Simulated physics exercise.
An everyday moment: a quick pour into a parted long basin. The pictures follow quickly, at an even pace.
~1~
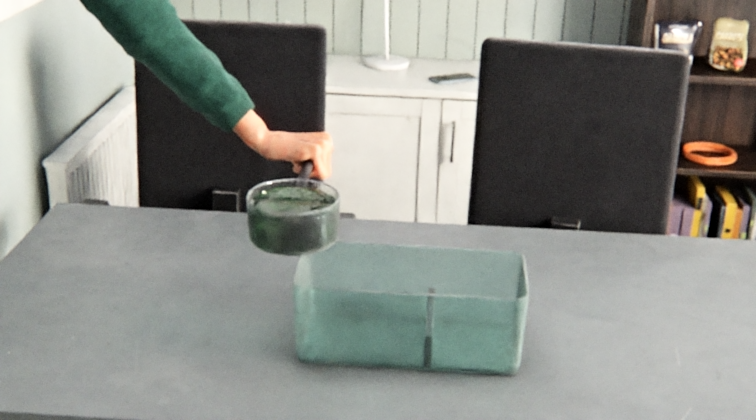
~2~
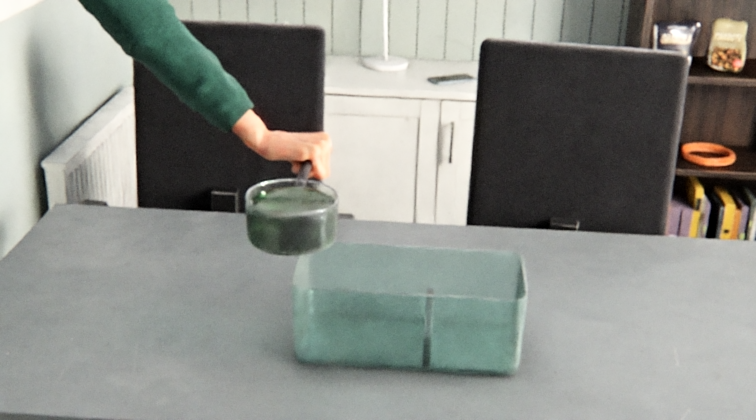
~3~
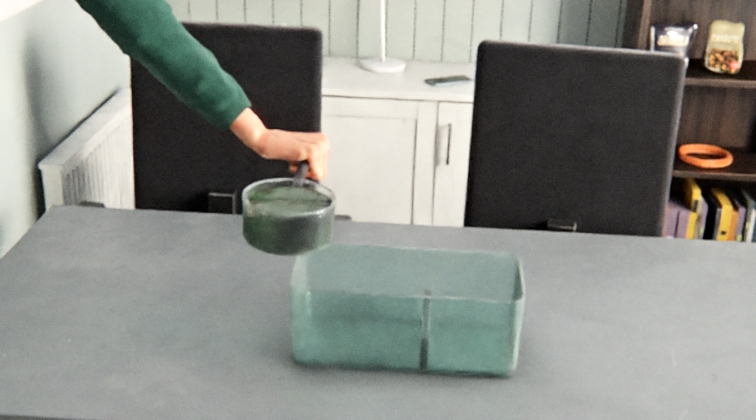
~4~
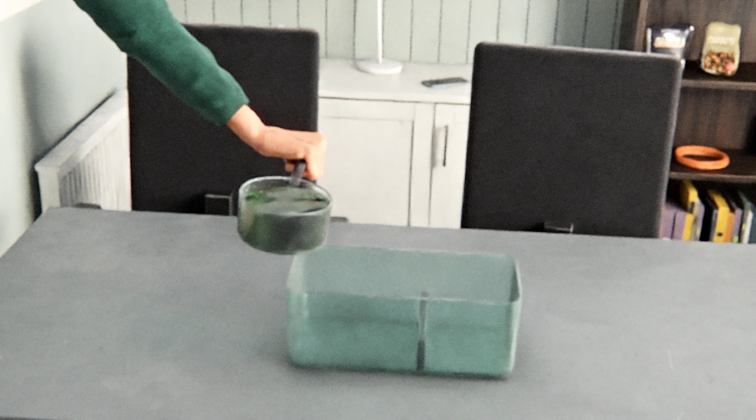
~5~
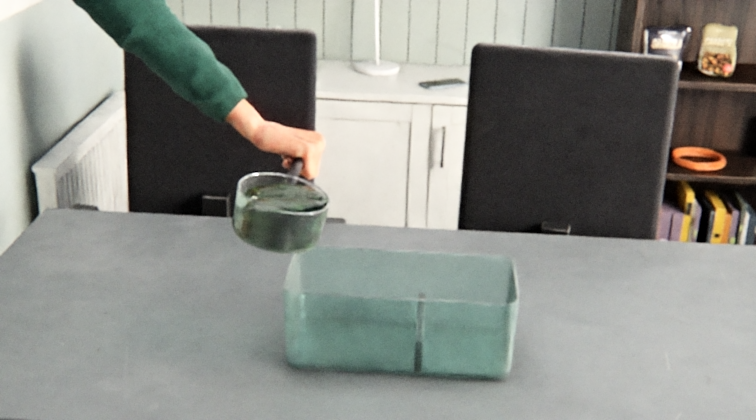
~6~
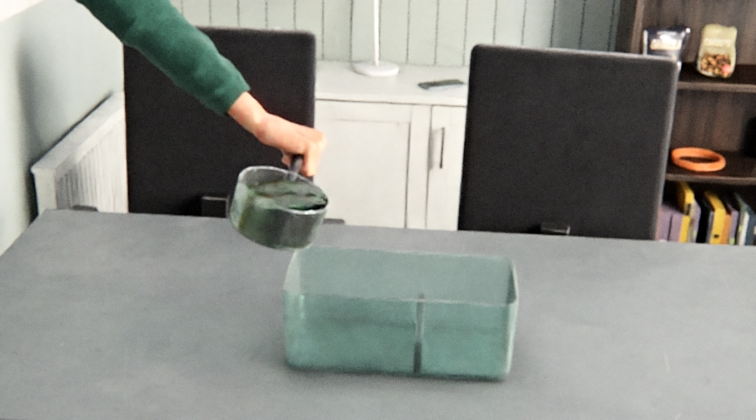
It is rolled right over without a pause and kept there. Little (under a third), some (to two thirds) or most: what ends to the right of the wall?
The share right of the wall is not even a third.
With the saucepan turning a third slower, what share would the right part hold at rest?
It comes to 5 per cent or so.
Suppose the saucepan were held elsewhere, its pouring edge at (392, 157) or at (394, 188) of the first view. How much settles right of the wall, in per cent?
In turn 85 and 90 in a hundred.
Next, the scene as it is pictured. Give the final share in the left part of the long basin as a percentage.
Roughly 85 in a hundred.
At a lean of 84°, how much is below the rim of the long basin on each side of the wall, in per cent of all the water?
Left: 15 %. Right: 0 %.
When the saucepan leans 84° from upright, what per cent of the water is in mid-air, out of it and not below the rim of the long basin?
Some 45 per cent.
A moment on, the saucepan is tipped on its side and 43 per cent is still to pour, 13 is left of the wall and 0 right of it.
Next, the saucepan is tipped right over and 3 per cent is still to pour, 77 is left of the wall and 11 right of it.
Then the saucepan is tipped right over and 0 per cent is still to pour, 88 is left of the wall and 10 right of it.
Later the saucepan is tipped right over and 0 per cent is still to pour, 87 is left of the wall and 11 right of it.
At rest 87 per cent lies left of the wall, 10 right of it and 2 outside.
